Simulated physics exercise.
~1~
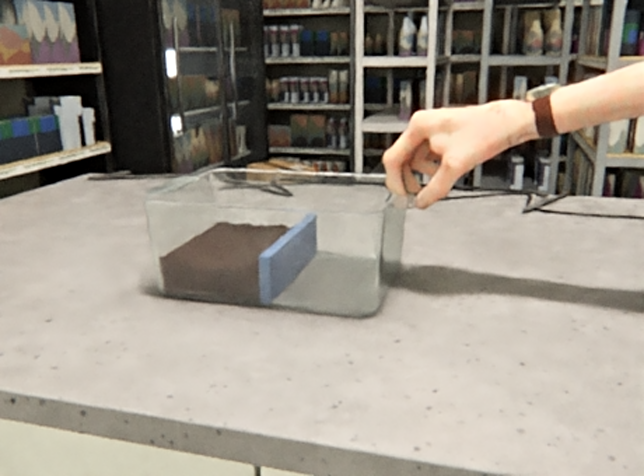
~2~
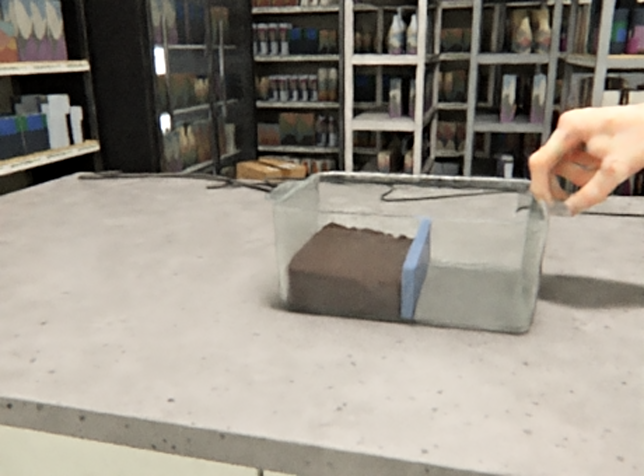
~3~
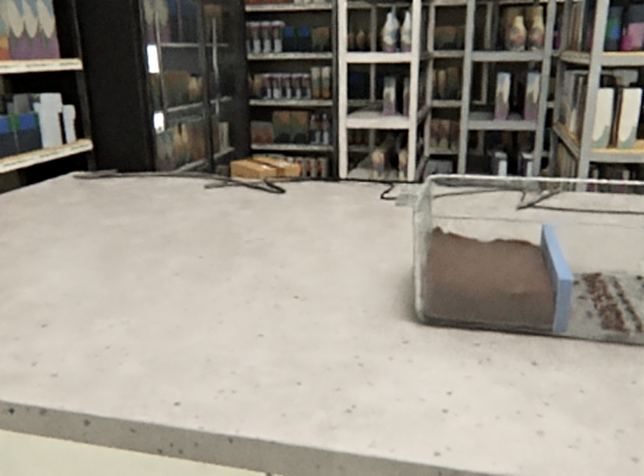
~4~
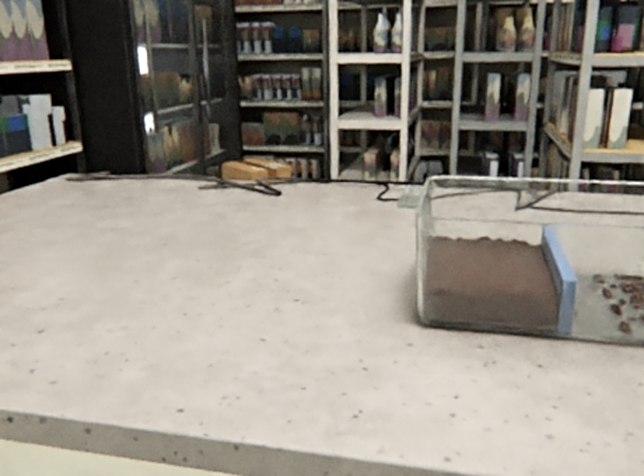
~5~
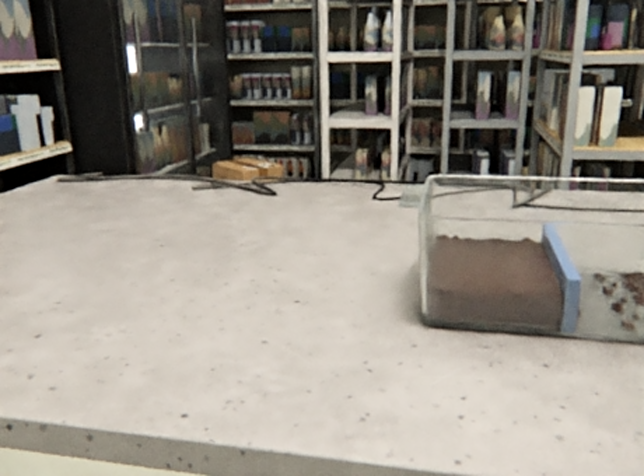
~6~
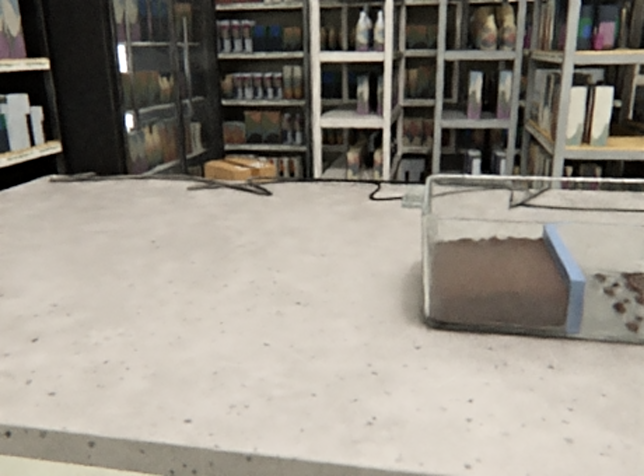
On a speckled grey worktop, a hand pulled a clear box to the right, with dark brown coffee left of a low blue wall; a little spilled over into the empty right side, where scattered bits lay once the box stopped.
